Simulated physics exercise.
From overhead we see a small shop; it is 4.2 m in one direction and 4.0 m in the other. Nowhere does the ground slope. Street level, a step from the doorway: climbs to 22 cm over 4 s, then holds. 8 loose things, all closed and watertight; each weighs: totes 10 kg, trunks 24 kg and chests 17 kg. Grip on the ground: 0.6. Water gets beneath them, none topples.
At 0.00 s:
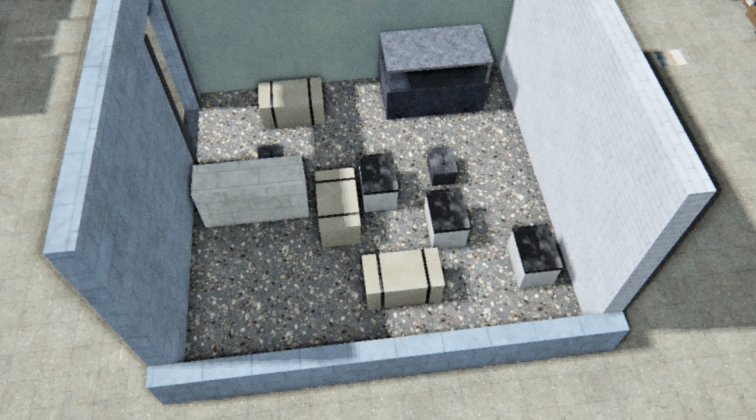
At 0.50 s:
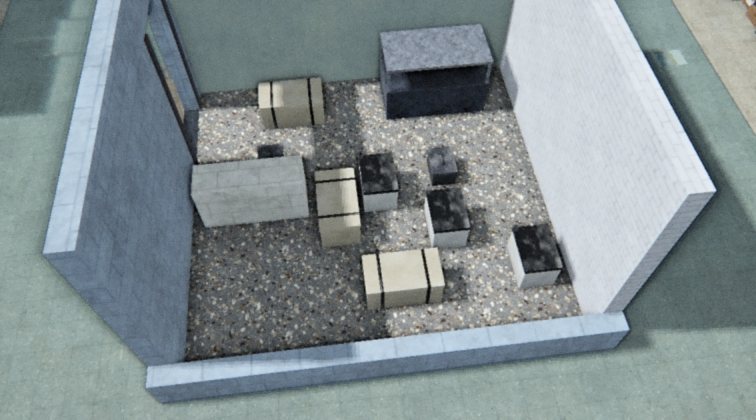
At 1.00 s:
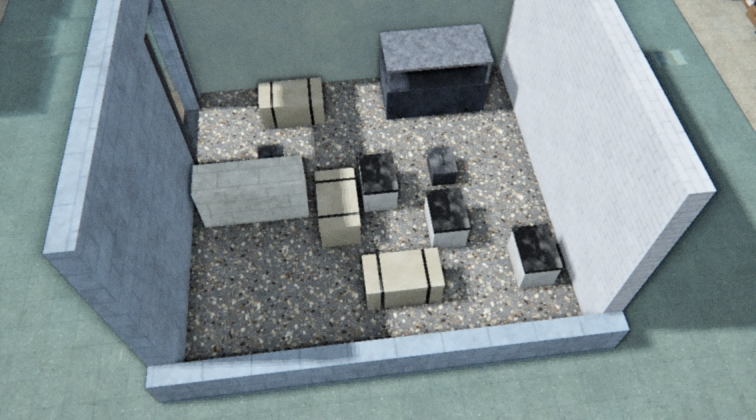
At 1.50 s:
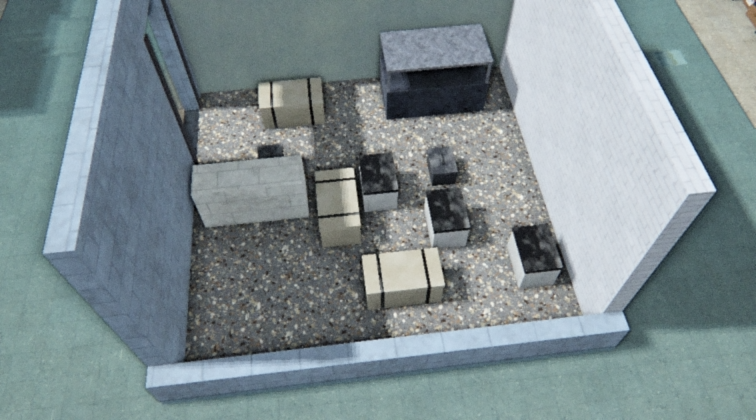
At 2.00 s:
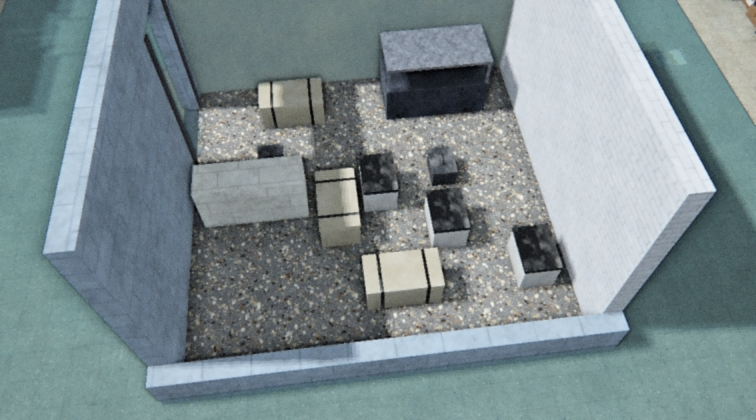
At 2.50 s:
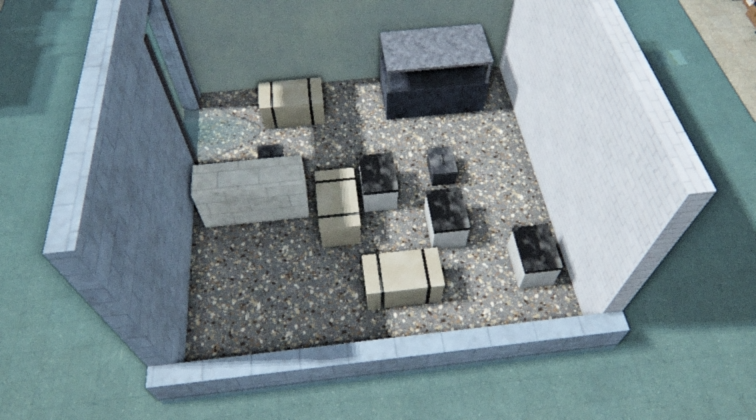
In a small roofless shop seen from overhead, greenish water covers the paved ground outside the walls, then a shallow patch spreads onto the pebbled floor at the back left, while the trunks and chests inside stay still.
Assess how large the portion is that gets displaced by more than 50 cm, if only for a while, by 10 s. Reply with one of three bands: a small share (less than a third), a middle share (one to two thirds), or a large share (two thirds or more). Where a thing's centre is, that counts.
A middle share, one to two thirds.
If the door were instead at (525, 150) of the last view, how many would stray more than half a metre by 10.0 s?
Count: 2.
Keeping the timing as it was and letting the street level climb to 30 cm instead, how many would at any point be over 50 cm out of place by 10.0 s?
Under that setup the answer is 7.
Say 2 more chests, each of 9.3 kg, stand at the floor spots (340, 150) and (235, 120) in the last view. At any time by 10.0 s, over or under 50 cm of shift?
First one exceeds it, second one exceeds it.
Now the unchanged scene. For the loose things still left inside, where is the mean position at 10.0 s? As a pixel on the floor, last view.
Roughly at (452, 230).
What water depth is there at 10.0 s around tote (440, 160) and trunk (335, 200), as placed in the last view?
Close to 11 and 5 centimetres.
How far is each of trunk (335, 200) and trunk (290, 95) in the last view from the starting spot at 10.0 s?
Shifts: 20 cm / 300 cm.
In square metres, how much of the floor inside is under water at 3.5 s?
About 2.0 m2 is covered.
After 3.5 s 0 of 8 are over 50 cm from their spots; 0 afloat.
After 4.5 s 0 of 8 are over 50 cm from their spots; 0 afloat.
After 7.0 s 2 of 8 are over 50 cm from their spots; 1 afloat.
After 10.0 s 4 of 8 are over 50 cm from their spots, and 4 have been at some point; 5 afloat.
